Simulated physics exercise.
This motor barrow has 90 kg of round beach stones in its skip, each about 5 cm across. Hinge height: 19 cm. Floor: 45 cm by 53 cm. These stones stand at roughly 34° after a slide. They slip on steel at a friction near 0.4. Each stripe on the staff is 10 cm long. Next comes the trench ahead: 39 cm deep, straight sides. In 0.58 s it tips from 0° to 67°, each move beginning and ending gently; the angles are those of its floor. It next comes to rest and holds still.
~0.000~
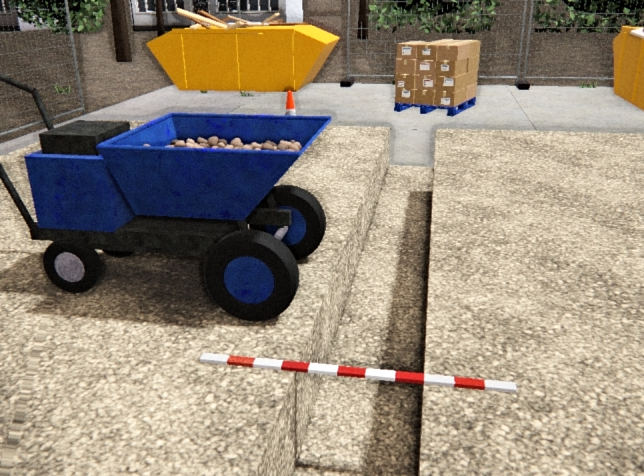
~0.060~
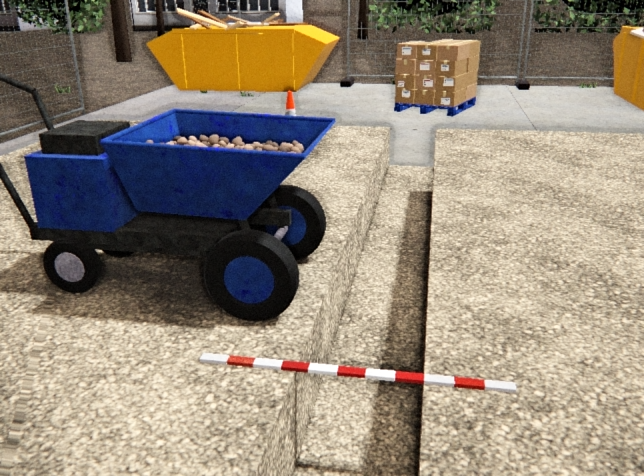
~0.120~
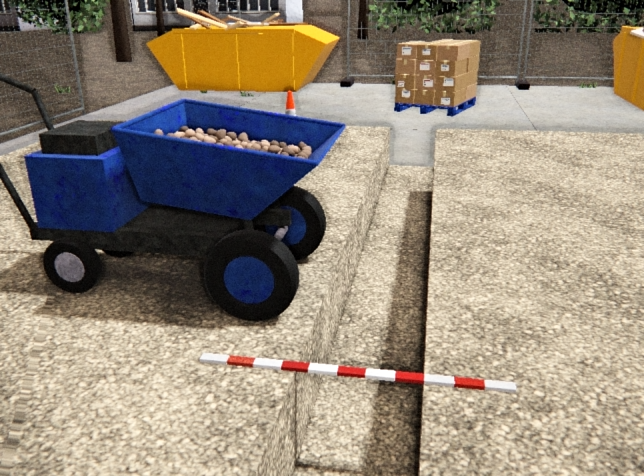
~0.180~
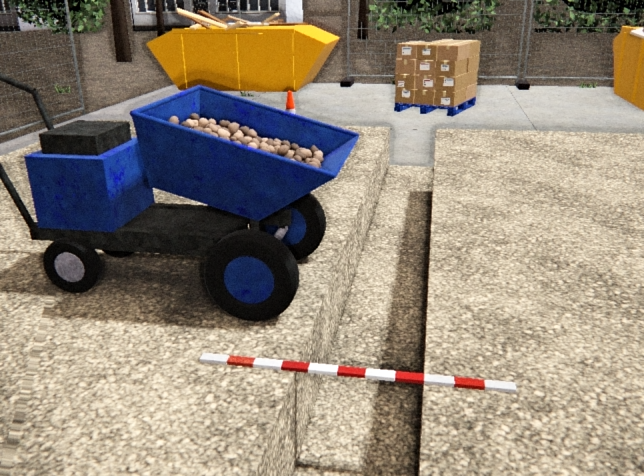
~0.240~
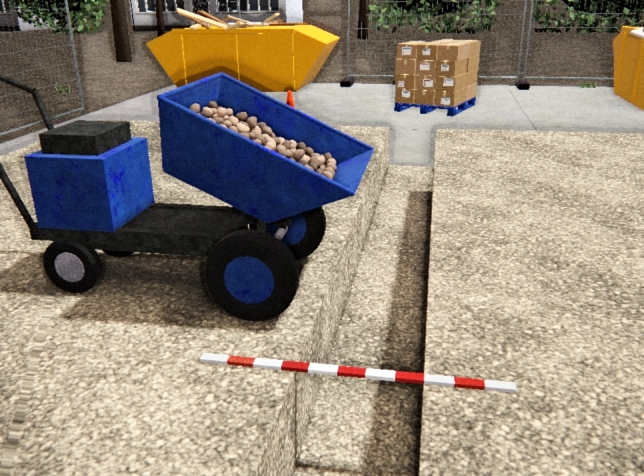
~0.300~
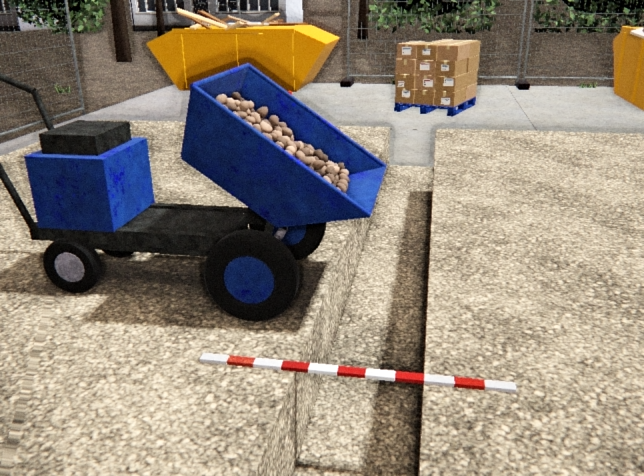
To begin with, a blue motor barrow loaded with round stones stands level on gravelly ground beside a trench, a red-and-white staff lying across the gap. Its skip then tilts gradually toward the right, the rear end rising steeply while the front lip lowers and the stones stay inside.
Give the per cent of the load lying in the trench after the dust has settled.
Close to 27 in every hundred.
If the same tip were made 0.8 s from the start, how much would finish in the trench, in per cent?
Then about 35 per cent.
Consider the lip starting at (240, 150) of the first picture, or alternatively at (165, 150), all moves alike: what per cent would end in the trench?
It comes to about 80 and 85 in a hundred.
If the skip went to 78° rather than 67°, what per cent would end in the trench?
Some 35% would finish there.
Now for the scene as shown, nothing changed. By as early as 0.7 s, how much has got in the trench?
Roughly 10 percent of the load.
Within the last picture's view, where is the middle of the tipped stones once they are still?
Look at roughly (478, 297).
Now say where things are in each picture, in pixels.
In the first frame, lip at (299, 154), floor tilted 0°, highest stones at (229, 147).
In the second frame, the skip is at 2°, its lip at (304, 157); the top of the load is at (209, 144); the stones move at 0.4 m/s on average.
In the third frame, the skip is at 7°, its lip at (317, 164); the top of the load is at (189, 137); the stones move at 0.8 m/s on average.
In the fourth frame, the skip is at 15°, its lip at (335, 176); the top of the load is at (201, 125); the stones move at 1.1 m/s on average.
In the fifth frame, the skip is at 25°, its lip at (354, 194); the top of the load is at (217, 114); the stones move at 1.3 m/s on average.
In the sixth frame, the skip is at 35°, its lip at (370, 216); the top of the load is at (236, 105); the stones move at 1.4 m/s on average.
After 0.4 s the floor is at 56°; 100 % in the skip; the foremost stones are at (367, 228).
After 0.7 s the floor is at 67°; 81 % in the skip, 9 % in the trench, 10 % past the trench; the foremost stones are at (461, 289).
After 1.0 s the floor is at 67°; 16 % in the skip, 12 % in the trench, 71 % past the trench; the foremost stones are at (632, 304).
After 3.0 s the floor is at 67°; 0 % in the skip, 27 % in the trench, 73 % past the trench; the foremost stones are past the picture's edge.
